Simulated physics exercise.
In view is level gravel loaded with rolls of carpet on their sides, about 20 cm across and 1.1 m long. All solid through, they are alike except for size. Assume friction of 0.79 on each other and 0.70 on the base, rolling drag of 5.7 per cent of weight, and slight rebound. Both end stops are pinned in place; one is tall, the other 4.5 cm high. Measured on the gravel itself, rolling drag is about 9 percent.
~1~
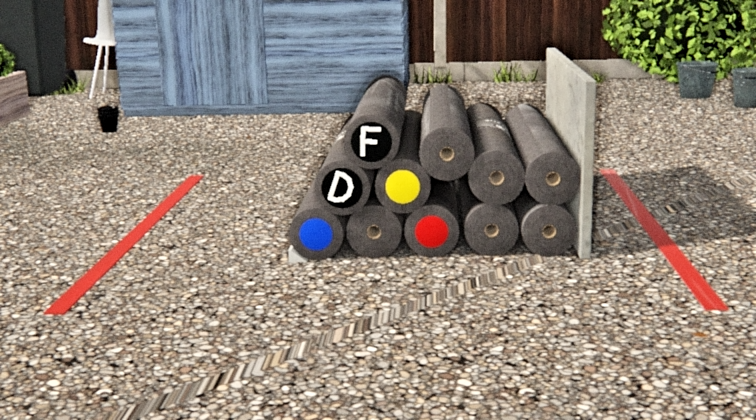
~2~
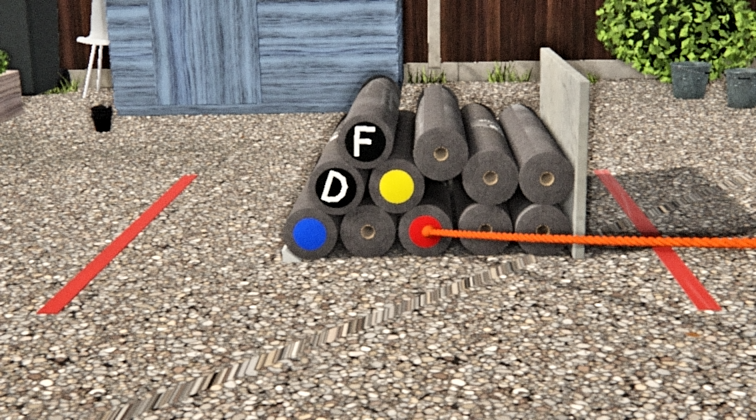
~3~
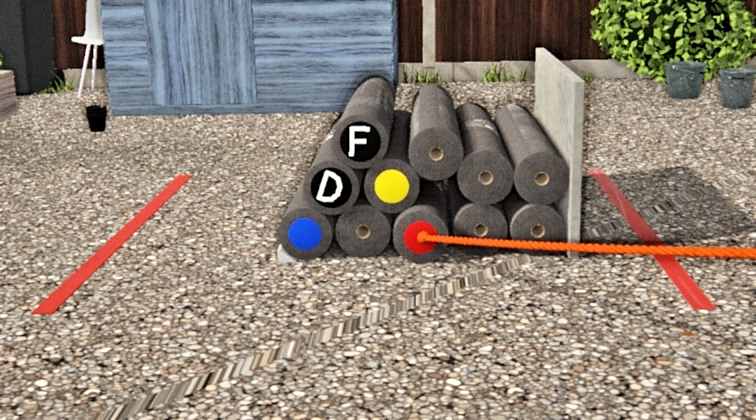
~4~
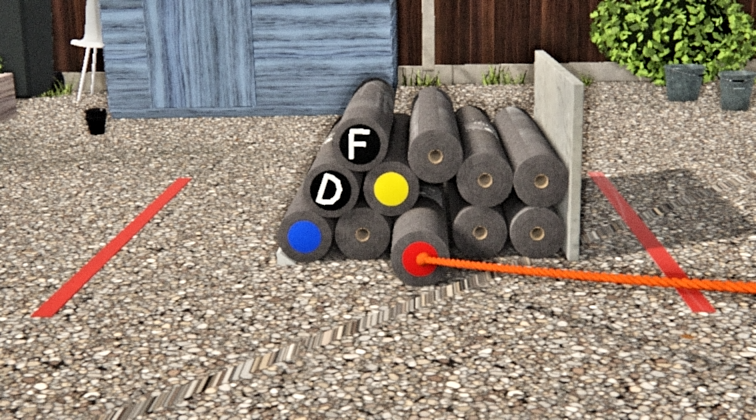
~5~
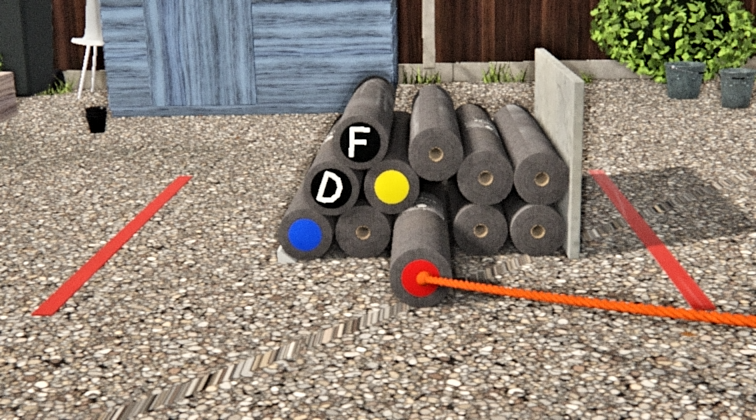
In this clip, dark rolls lie stacked on gravel between two red lines, beside an upright board. An orange rope appears, attached to the red-marked bottom roll, which slides out toward the viewer while the other rolls stay still.
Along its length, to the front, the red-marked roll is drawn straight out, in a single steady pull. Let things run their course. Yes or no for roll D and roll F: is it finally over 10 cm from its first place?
D: No, F: No.
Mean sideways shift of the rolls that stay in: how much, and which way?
Some 0 cm rightwards.
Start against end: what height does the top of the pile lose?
Roughly 0 cm.
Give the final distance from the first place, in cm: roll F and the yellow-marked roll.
Roll F: 0, yellow-marked roll: 0.
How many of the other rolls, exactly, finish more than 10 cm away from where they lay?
The number is exactly 0.
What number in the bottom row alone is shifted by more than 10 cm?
That number comes to 0.
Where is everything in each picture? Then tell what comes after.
In the first picture, 11 rolls, 5 on the base, highest (371, 142); D (342, 188), F (371, 142), blue (316, 234), red (432, 232), yellow (403, 187); left chock (4.5 cm) (290, 251); right wall (65 cm) (589, 154); lines (106, 263) and (677, 258).
The red-marked roll has not moved yet, at (426, 232); the rest still; bottom ones (310, 234) (368, 232) (426, 232) (486, 230) (543, 231), in the second picture.
The red-marked roll is 8 cm out, at (421, 238); the rest still, in the third picture.
The red-marked roll is 30 cm out, at (420, 259); the rest still, in the fourth picture.
The red-marked roll is 52 cm out, at (421, 278); the rest still; D (331, 189), F (360, 142), in the fifth picture.
Another 0.69 s on from the last picture, 0 now displaced over 10 cm; D in place; F in place.
Another 0.81 s on from the last picture, 0 now displaced over 10 cm; D in place; F in place.
All still, 1.0 s past the final picture, 0 moved over 10 cm; not one across the red lines; D in place; F in place; top of the pile 54 cm high, from 54 cm.
